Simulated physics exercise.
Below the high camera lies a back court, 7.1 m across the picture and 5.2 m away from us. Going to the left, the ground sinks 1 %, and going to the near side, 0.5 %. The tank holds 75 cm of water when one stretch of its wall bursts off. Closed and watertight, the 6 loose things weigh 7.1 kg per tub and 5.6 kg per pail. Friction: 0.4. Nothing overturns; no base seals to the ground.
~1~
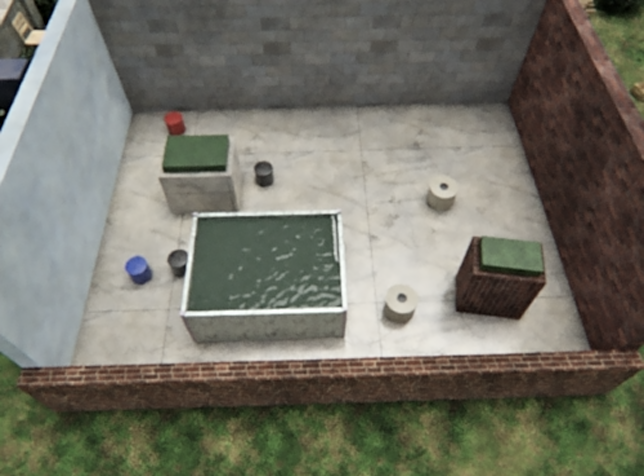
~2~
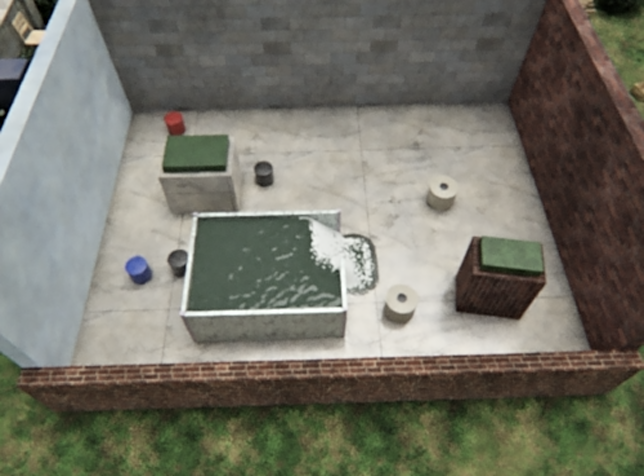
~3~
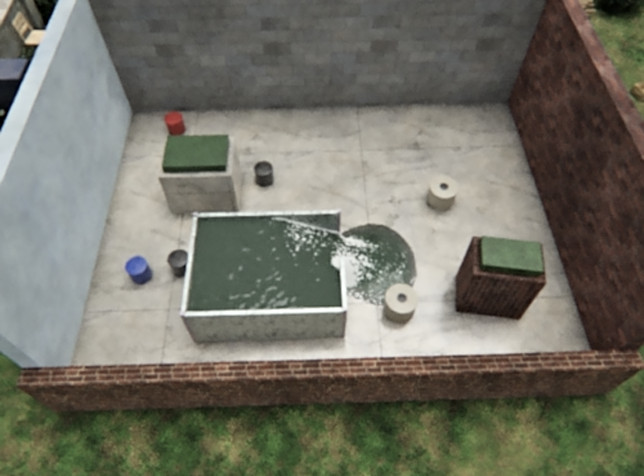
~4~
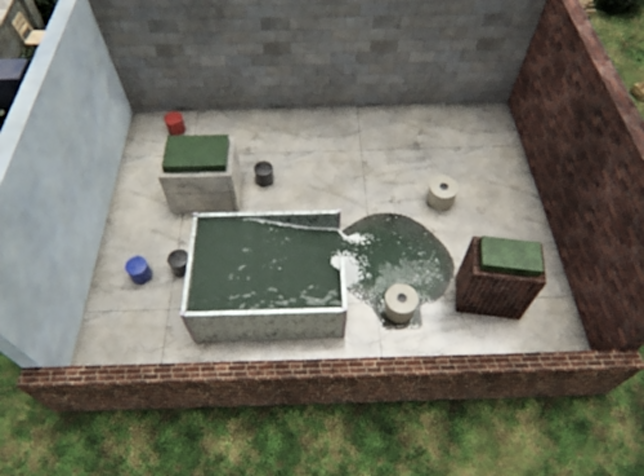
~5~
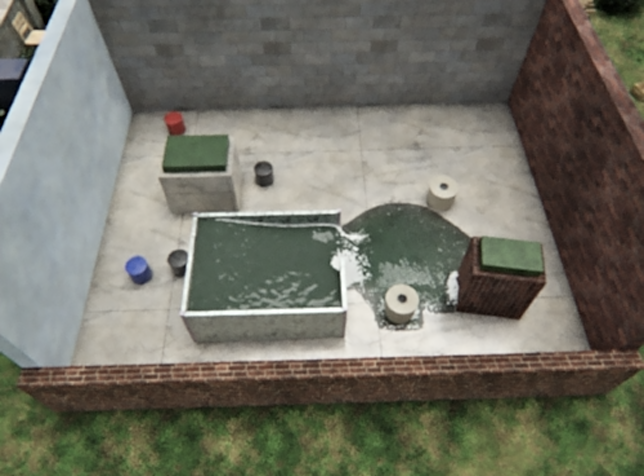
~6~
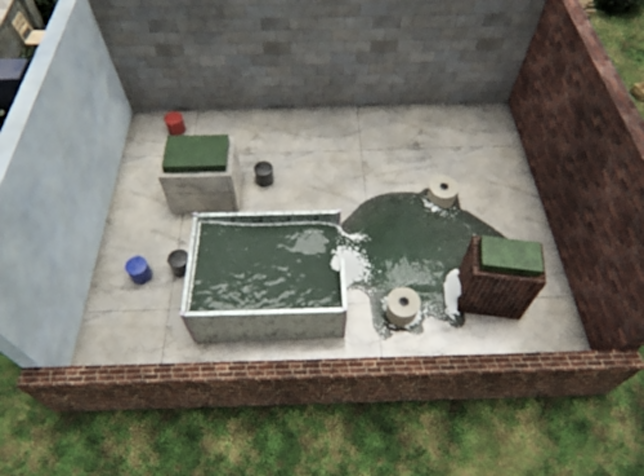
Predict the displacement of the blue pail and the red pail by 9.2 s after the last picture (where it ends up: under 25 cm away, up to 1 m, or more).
In the end, the blue pail is essentially where it was and the red pail has shifted partway.
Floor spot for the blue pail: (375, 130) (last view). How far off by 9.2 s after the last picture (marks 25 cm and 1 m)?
Observed: Object goes well off.
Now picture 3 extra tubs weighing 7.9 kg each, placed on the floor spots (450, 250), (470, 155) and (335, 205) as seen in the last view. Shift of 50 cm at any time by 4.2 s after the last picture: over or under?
Order as asked - farther, farther, not as far.
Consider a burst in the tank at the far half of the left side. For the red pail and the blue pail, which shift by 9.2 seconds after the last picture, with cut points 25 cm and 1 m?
Log: Red pail large displacement; blue pail large displacement.
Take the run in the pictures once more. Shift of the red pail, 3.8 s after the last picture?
I'd guess some 0 cm by then.
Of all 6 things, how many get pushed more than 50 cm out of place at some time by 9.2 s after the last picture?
By my tally, 4.
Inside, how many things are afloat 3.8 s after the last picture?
It comes to 1 of them.
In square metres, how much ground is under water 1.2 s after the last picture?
At that time the wet patch spans about 17 m2.
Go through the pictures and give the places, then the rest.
In the first frame, the blue pail at (136, 265), on the bottom; the red pail at (173, 118) rests on the ground; water covers 3.0 m2; 0 of 6 have shifted.
In the second frame, the blue pail at (136, 265) rests on the ground; the red pail at (173, 118) rests on the ground; 3.5 m2 under water; 0 of 6 have shifted.
In the third frame, the blue pail at (136, 265) rests on the ground; the red pail at (173, 118), on the bottom; water covers 4.3 m2; 0 of 6 have shifted.
In the fourth frame, the blue pail at (136, 265), on the bottom; the red pail at (173, 118) rests on the ground; 5.2 m2 under water; 0 of 6 have shifted.
In the fifth frame, the blue pail at (136, 265) rests on the ground; the red pail at (173, 118) rests on the ground; 6.3 m2 under water; 0 of 6 have shifted.
In the sixth frame, the blue pail at (136, 265), on the bottom; the red pail at (173, 118), on the bottom; 7.4 m2 under water; 1 of 6 have shifted.
Then, 1.2 s after the last picture the blue pail is near (136, 265), 0.0 m from its start, aground; the red pail is near (173, 118), 0.0 m from its start, aground; 1 afloat.
Then, 3.8 s after the last picture the blue pail is near (136, 265), 0.0 m from its start, aground; the red pail is near (173, 118), 0.0 m from its start, aground; 1 afloat.
Then, 6.2 s after the last picture the blue pail is near (136, 265), 0.0 m from its start, aground; the red pail is near (163, 119), 0.2 m from its start, aground; 1 afloat.
Then, 9.2 s after the last picture the blue pail is near (137, 265), 0.0 m from its start, aground; the red pail is near (136, 113), 0.7 m from its start, afloat; 3 afloat.
